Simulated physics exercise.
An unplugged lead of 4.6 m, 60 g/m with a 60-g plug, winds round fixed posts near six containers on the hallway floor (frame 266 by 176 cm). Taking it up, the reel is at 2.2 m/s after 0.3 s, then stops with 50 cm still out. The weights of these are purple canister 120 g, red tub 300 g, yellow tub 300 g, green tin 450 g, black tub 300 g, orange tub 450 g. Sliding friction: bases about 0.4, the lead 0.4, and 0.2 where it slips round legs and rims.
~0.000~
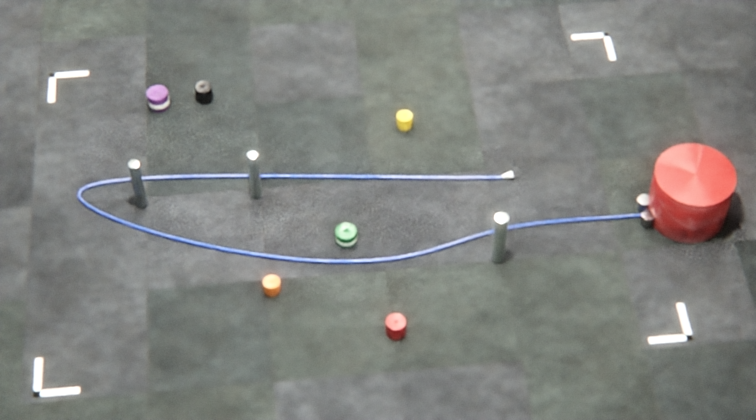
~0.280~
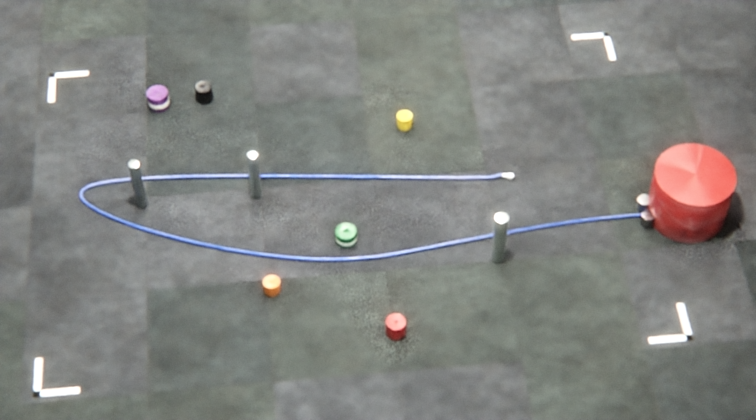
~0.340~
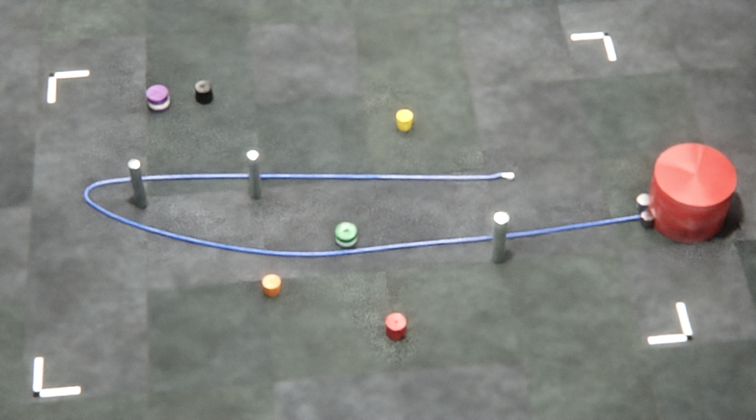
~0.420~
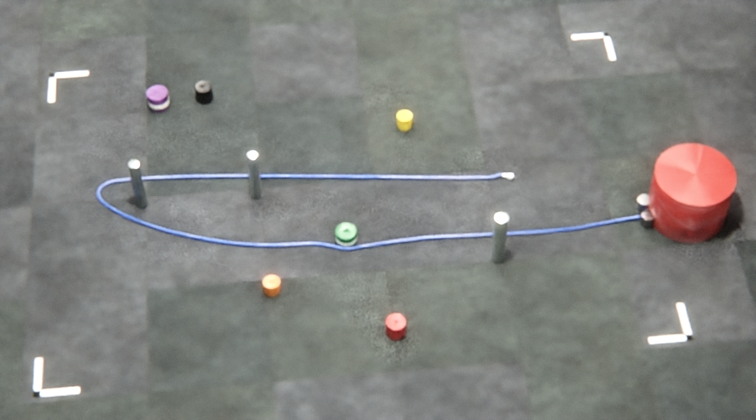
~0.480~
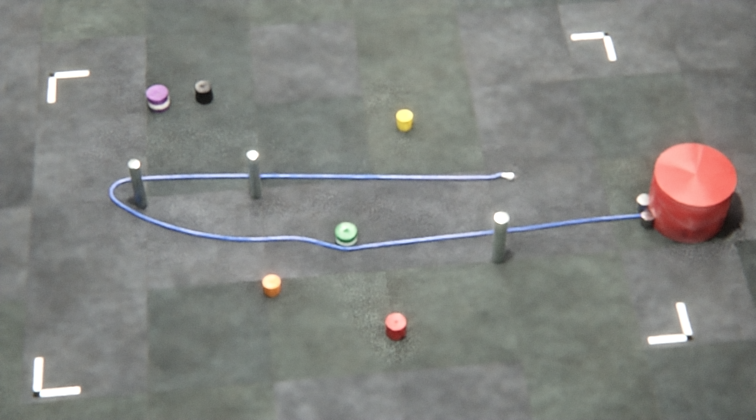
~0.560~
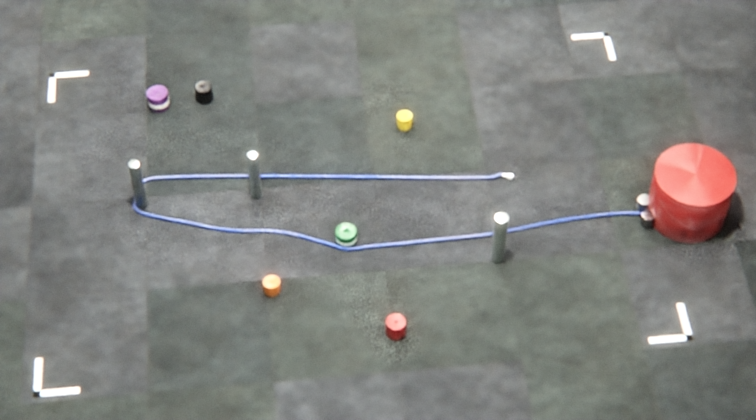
A big red reel drew in a blue lead lying in a long loop around some metal posts, and the loop shrank rightward, catching against a green tin before closing in on the leftmost post.
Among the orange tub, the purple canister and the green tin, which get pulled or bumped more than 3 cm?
Orange tub: Beyond that; purple canister: Not beyond that; green tin: Beyond that.
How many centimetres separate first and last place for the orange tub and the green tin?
I'd put the orange tub near 6 cm and the green tin near 10 cm.
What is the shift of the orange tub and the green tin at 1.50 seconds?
Orange tub 4 cm, green tin 10 cm.
By 1.0 s, plug at (206, 175); green tin 10 cm off its start.
By 1.5 s, plug at (272, 277); green tin 11 cm off its start, orange tub 3 cm off its start.
By 2.0 s, plug at (499, 229); green tin 11 cm off its start at (354, 212), orange tub 7 cm off its start at (286, 287).
By 2.4 s, plug at (692, 170); green tin 11 cm off its start, orange tub 7 cm off its start.
By 3.2 s, plug at (692, 172); green tin 11 cm off its start at (354, 212), orange tub 7 cm off its start at (286, 287), purple canister 0 cm off its start at (157, 92).
